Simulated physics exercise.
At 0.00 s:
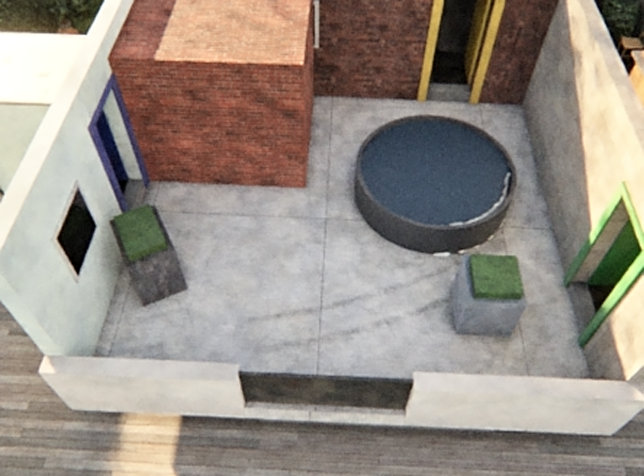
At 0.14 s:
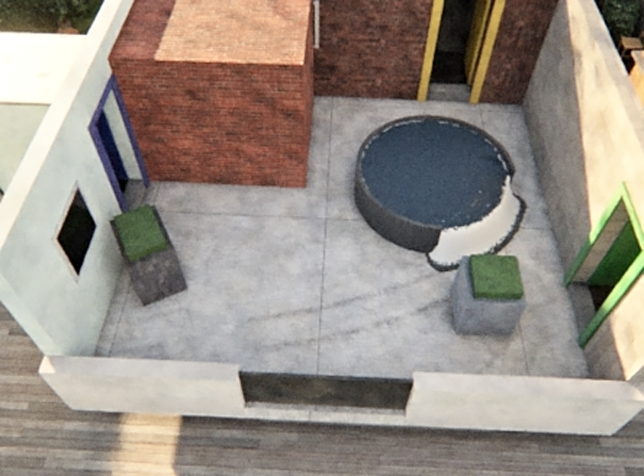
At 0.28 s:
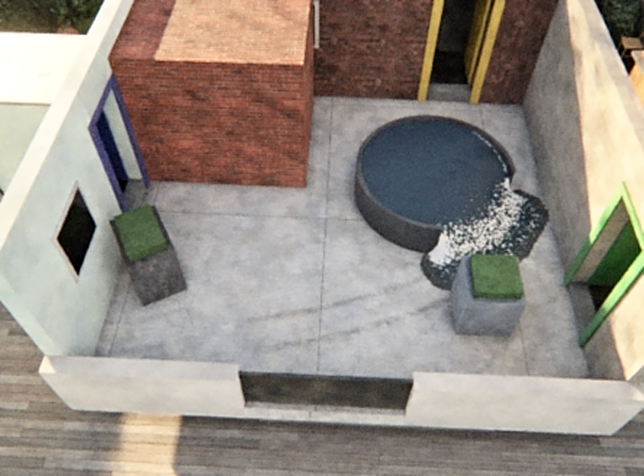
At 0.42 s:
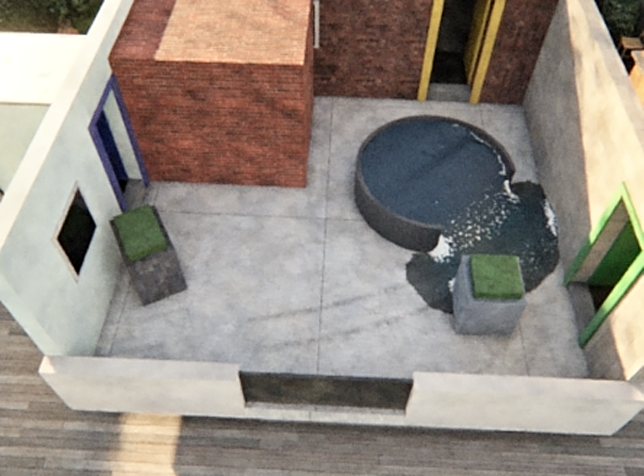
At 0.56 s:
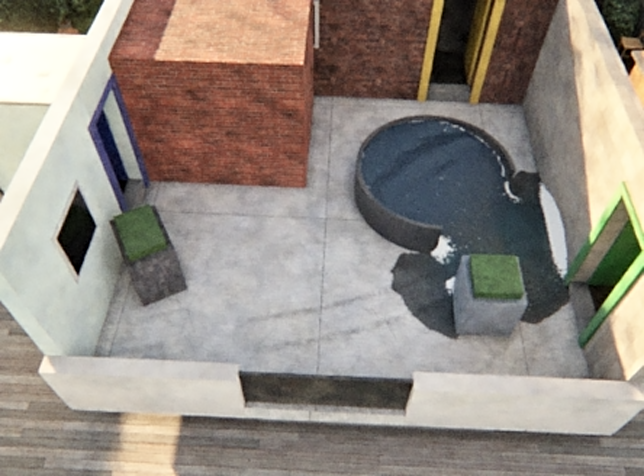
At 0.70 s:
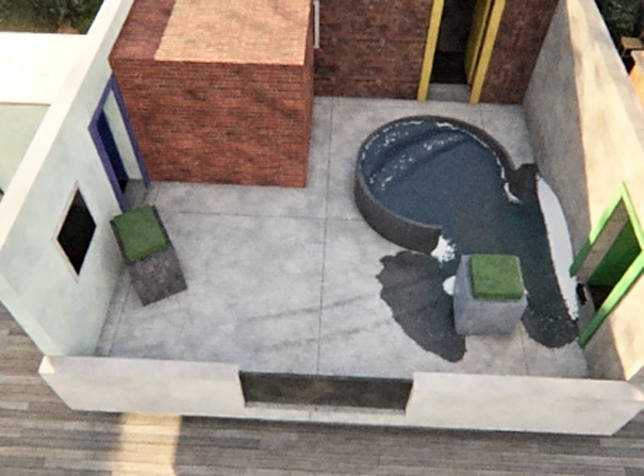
In a walled yard, water bursts from a round tank and spreads around a grass-topped block.
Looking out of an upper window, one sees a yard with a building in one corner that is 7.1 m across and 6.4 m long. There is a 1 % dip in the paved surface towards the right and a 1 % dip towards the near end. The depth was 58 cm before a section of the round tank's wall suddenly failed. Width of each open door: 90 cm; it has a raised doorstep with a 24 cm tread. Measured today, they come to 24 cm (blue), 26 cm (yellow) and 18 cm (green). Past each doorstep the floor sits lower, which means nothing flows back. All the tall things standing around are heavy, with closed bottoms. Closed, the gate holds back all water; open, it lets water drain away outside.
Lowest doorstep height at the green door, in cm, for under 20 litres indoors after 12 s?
I would say 33 cm.
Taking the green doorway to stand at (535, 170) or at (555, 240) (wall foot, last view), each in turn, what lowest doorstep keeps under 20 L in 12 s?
You'd want roughly 5.0 cm there first, then roughly 34 cm.
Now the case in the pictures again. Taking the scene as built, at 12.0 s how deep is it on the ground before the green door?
About 9.5 centimetres.
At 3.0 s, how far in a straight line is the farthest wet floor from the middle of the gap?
About 5.2 metres out.
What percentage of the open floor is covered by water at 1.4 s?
25 %.
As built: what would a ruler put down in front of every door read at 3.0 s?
In cm: Blue 0, yellow 8, green 24.
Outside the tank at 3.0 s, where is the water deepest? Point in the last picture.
At about pixel (593, 408).
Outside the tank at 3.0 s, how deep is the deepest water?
About 40 cm.
After 1.4 s water covers 25 % of the floor, deepest (52 cm) near (561, 277); 34 cm at the green door, 18 litres in over its 18 cm doorstep.
After 3.0 s water covers 50 % of the floor, deepest (40 cm) near (593, 408); 24 cm at the green door, 110 litres in over its 18 cm doorstep.
After 12.0 s water covers 100 % of the floor, deepest (18 cm) near (515, 404); 9 cm at the green door, 124 litres in over its 18 cm doorstep.
At the green door as built, the water arrived by 0.7 s and peaked near 34 cm at 1.4 s.
Run again over the same 12 s with other heights there, 45 litres in over 27 cm, 10 litres over 36.5 cm. The limit of 20 litres is kept from about 33 cm up.
